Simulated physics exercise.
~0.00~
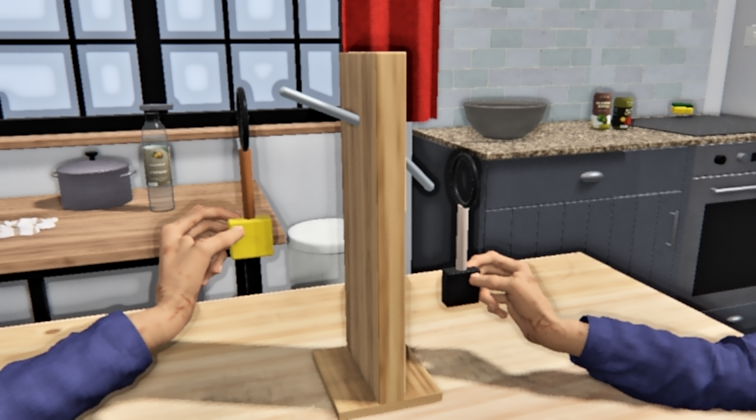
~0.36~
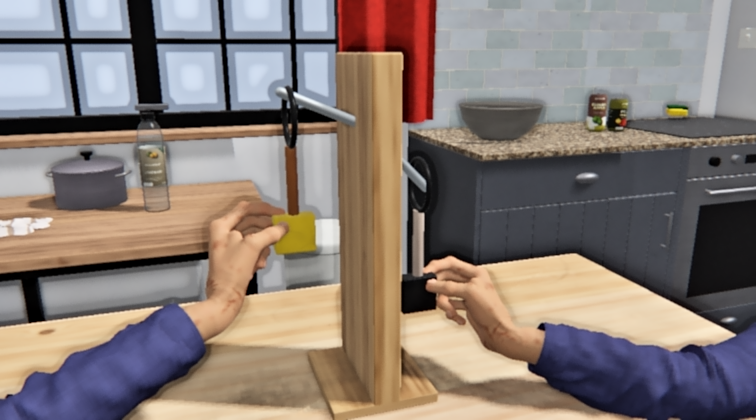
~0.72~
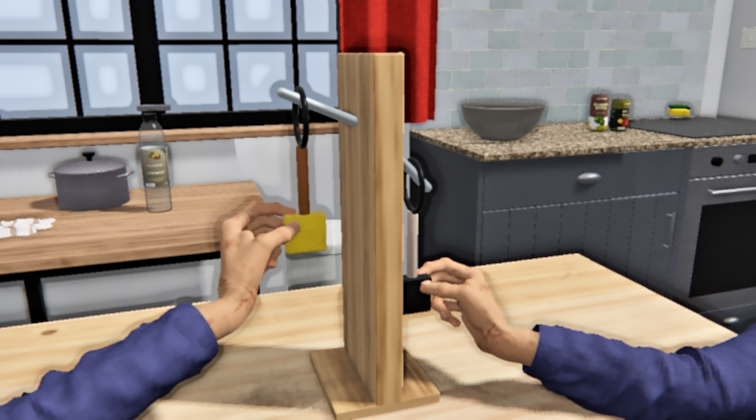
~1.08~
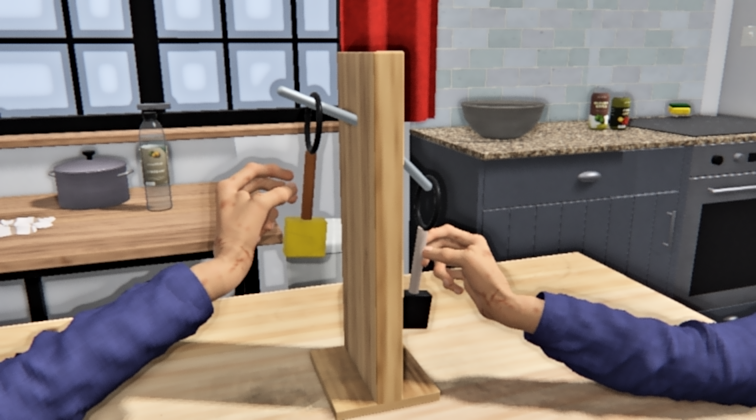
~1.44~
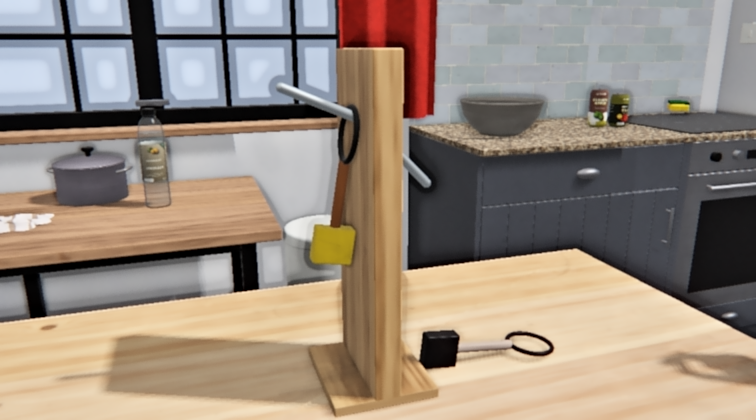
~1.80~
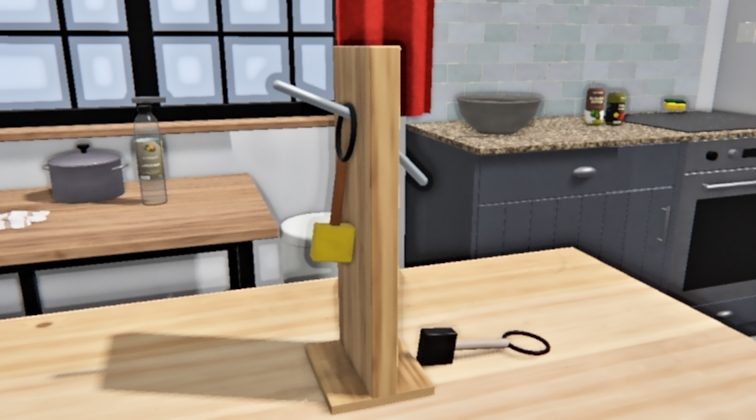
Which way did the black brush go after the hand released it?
It went down, dropping from beside the right peg to the tabletop.
